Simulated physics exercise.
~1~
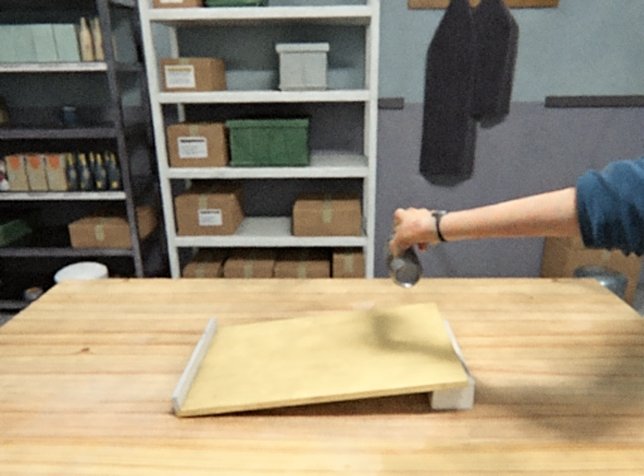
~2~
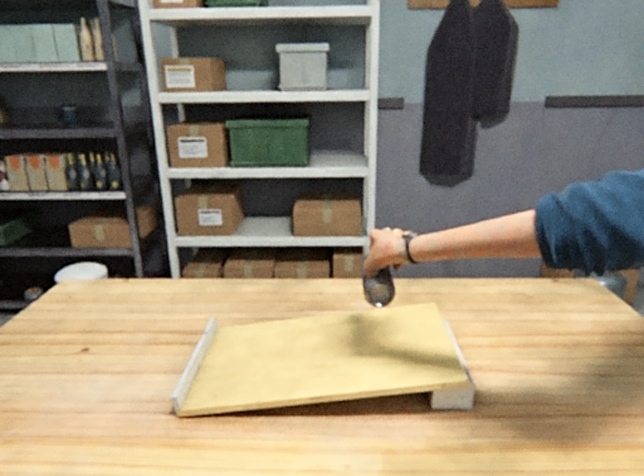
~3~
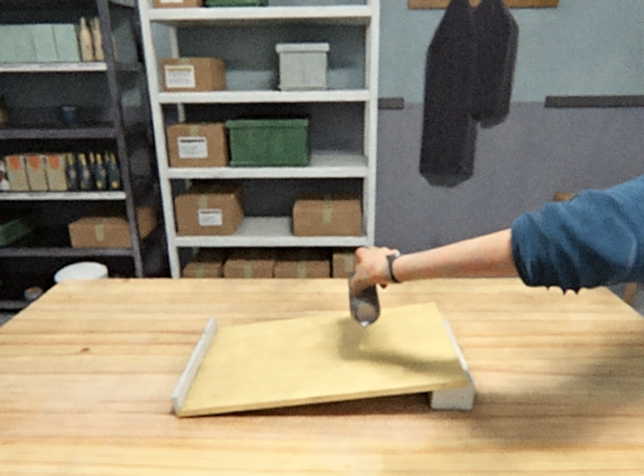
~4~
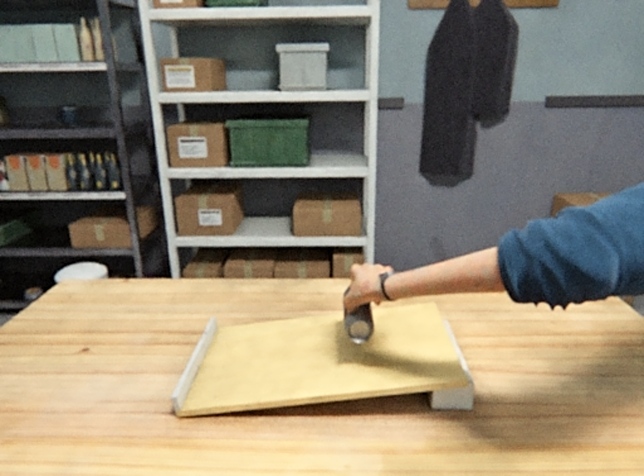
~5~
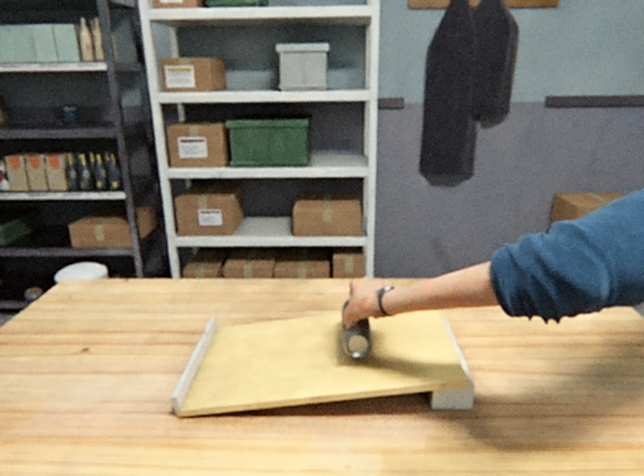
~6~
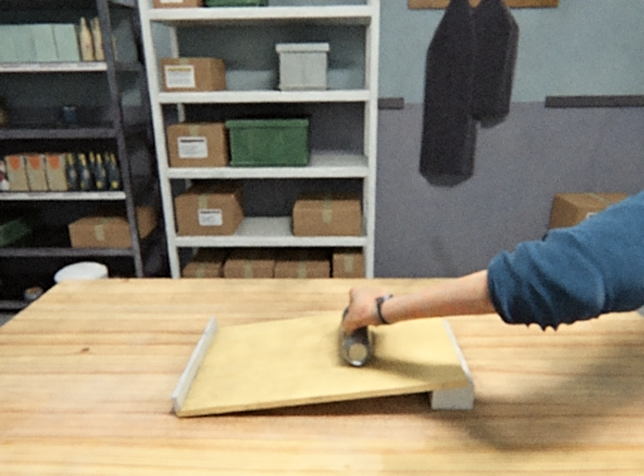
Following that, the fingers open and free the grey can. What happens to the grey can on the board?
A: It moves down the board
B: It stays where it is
It moves down the board (A).
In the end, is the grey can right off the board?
Still on top.
Then, 0.50 s on from there, grey can shifted about its own width near (328, 337).
Then, 0.70 s on from there, grey can shifted well along near (293, 340).
Then, 0.90 s on from there, grey can shifted well along near (245, 346).
Then, 1.00 s on from there, grey can shifted well along near (216, 349).
In the end, moved from the start, grey can. At the end, from the last picture's camera, grey can near (213, 349). The grey can runs down the board.
